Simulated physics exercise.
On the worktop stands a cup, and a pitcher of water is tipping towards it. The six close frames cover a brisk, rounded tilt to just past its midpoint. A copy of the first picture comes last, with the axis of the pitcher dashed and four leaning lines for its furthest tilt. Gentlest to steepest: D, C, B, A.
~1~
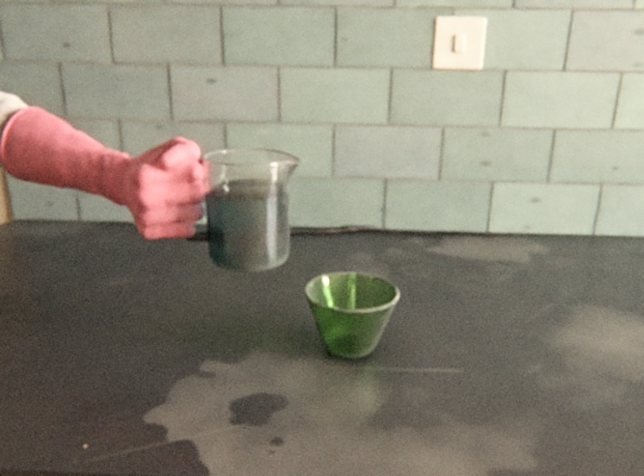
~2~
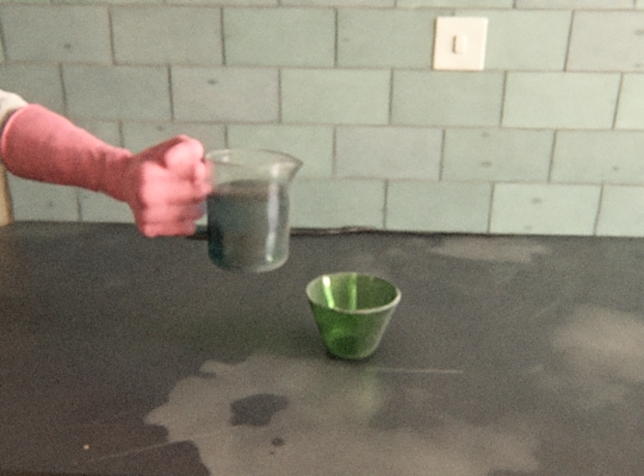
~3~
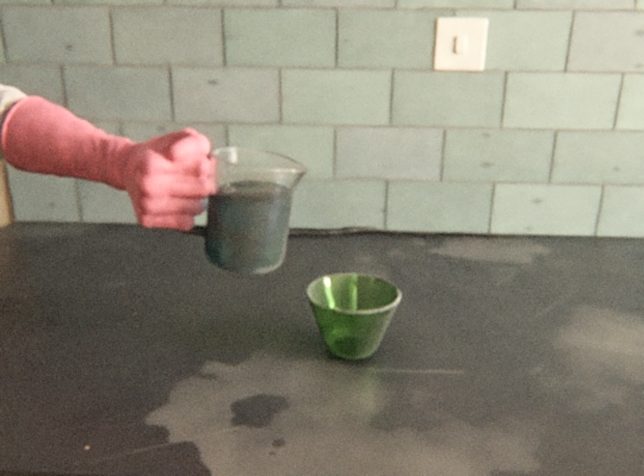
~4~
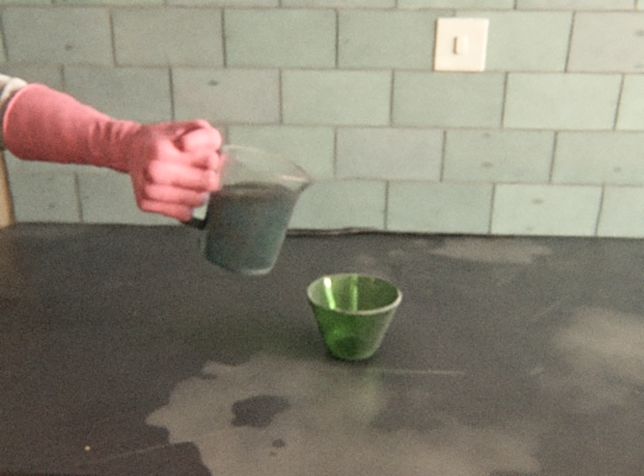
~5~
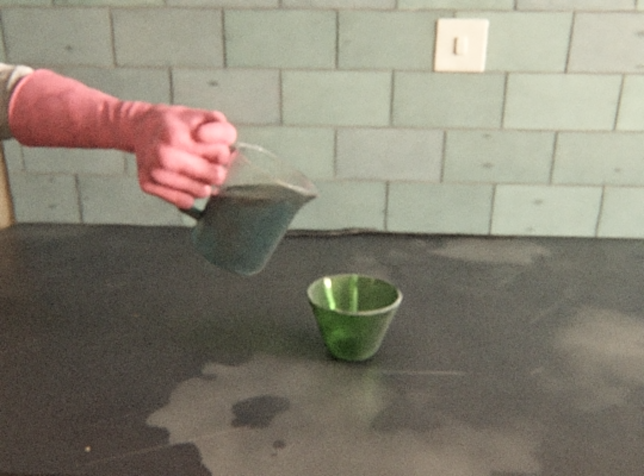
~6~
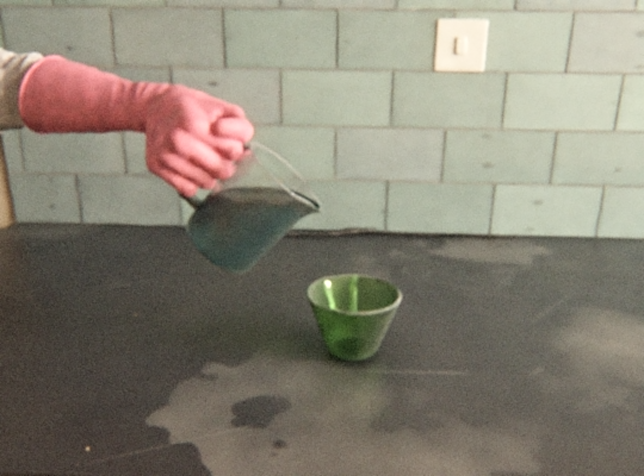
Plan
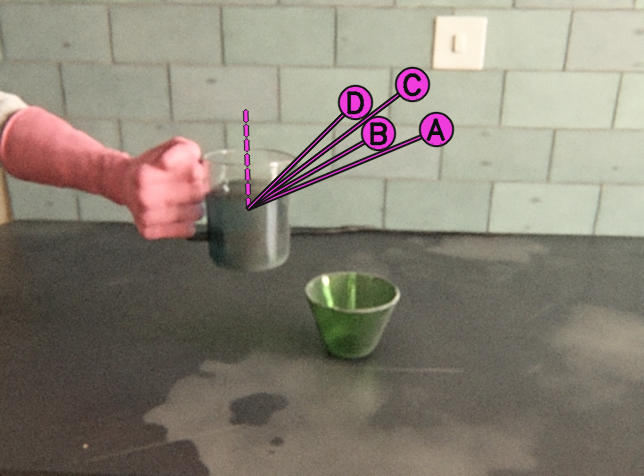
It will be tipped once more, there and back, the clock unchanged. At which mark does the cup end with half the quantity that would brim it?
Go for A.
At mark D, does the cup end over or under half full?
Under.
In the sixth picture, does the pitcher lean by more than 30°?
Yes, it does.
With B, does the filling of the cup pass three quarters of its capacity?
No, it does not.
On the marked copy, A at (421, 136); B at (364, 142); C at (398, 94); D at (343, 114).
Choosing A, the cup ends with about 50 % of what it can hold; 3 % of the water is spilt.
Choosing B, the cup ends with about 33 % of what it can hold.
Choosing C, the cup ends with about 17 % of what it can hold; 3 % of the water is spilt.
Choosing D, the cup ends with about 9 % of what it can hold.
